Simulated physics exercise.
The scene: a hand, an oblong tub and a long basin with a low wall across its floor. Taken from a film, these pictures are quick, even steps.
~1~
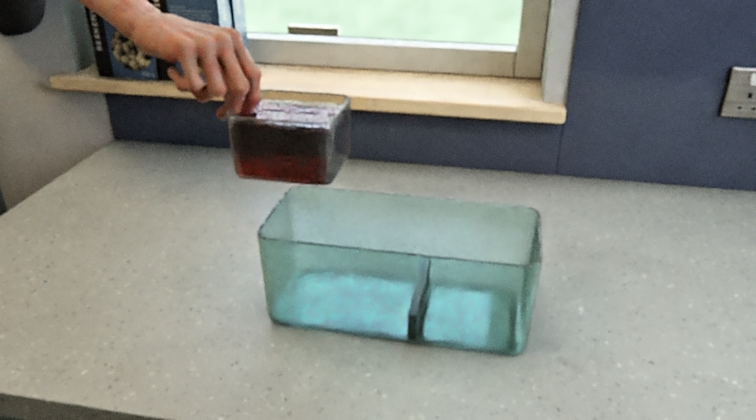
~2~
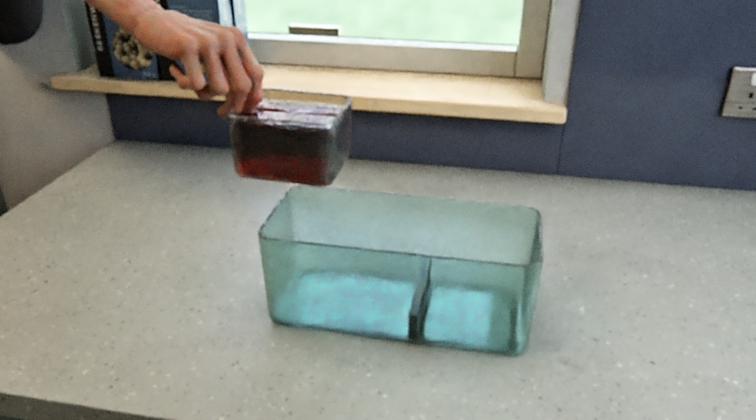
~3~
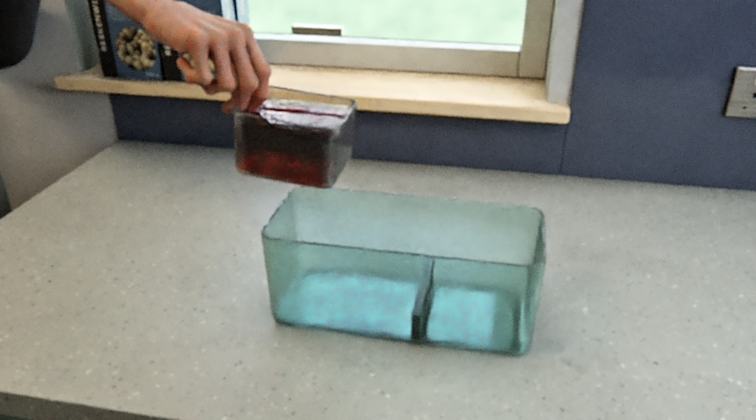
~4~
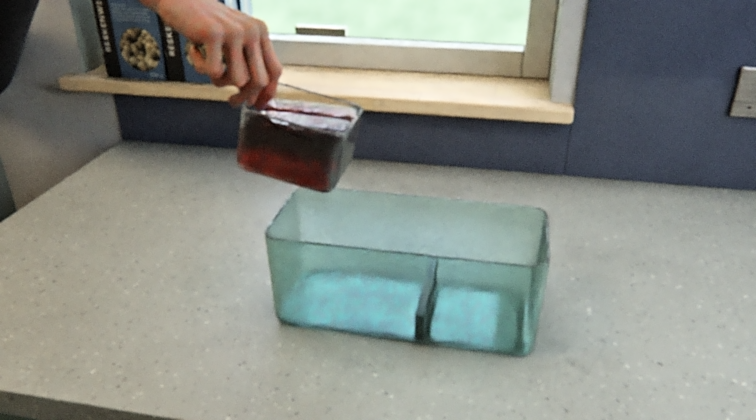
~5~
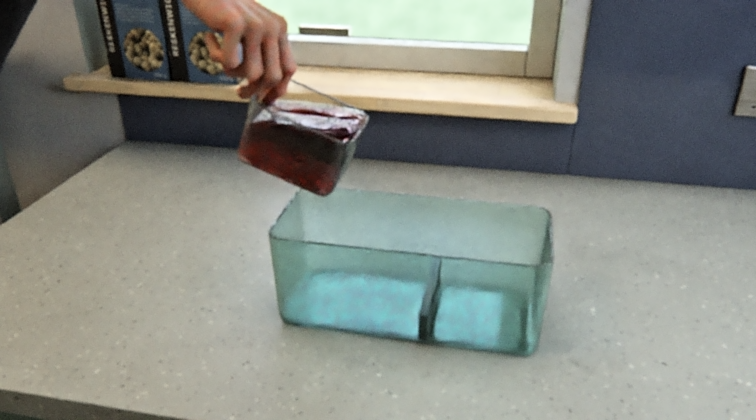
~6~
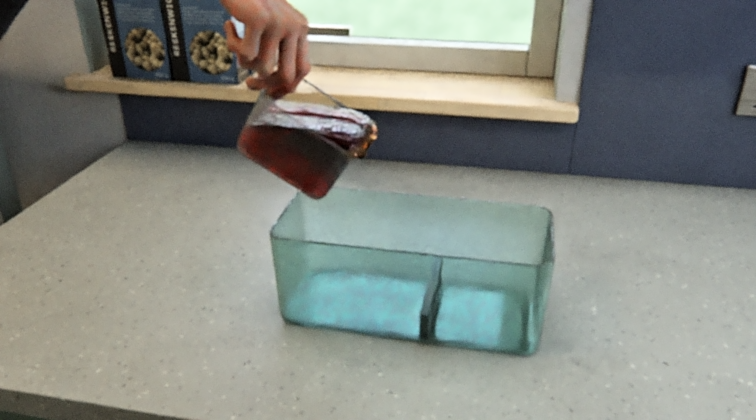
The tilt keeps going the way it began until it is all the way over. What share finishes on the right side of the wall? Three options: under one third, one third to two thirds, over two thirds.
Answer: Under one third.
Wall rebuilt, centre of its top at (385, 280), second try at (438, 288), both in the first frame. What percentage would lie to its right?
Note: Roughly 65 % in case one, 15 % in case two.
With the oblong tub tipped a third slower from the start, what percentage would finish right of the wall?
Roughly 20 in a hundred.
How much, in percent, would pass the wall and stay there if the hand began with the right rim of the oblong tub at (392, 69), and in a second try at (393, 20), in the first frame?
Start one gives close to 70 percent, start two close to 75 percent.
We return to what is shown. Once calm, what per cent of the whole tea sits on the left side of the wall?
Near 85 in a hundred.
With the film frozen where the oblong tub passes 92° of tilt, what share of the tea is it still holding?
Remaining share, estimated: 30 %.
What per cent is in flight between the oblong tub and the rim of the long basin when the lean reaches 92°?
Share in flight: Approx. 30 %.
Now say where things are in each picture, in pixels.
Tilt 0°; pouring edge (342, 110); surface from (245, 111) to (342, 118); the long basin's rim runs from (274, 211) to (540, 237); the wall's top is at (420, 285), in the first frame.
Tilt 1°; pouring edge (343, 112); surface from (247, 110) to (342, 118), in the second frame.
Tilt 6°; pouring edge (348, 116); surface from (251, 109) to (348, 119), in the third frame.
Tilt 12°; pouring edge (354, 122); surface from (256, 111) to (354, 120), in the fourth frame.
Tilt 21°; pouring edge (360, 131); surface from (260, 111) to (362, 125); 1 per cent is over the edge, in the fifth frame.
Tilt 32°; pouring edge (362, 141); surface from (262, 112) to (365, 131); 5 per cent is over the edge, in the sixth frame.
A moment on, the oblong tub is tipped on its side and 28 per cent is still to pour, 40 is left of the wall and 4 right of it.
Next, the oblong tub is tipped right over and 5 per cent is still to pour, 82 is left of the wall and 7 right of it.
Then the oblong tub is tipped right over and 0 per cent is still to pour, 87 is left of the wall and 11 right of it.
Later the oblong tub is tipped right over and 0 per cent is still to pour, 86 is left of the wall and 12 right of it.
Finally, 86 per cent lies left of the wall, 12 right of it and 2 outside.
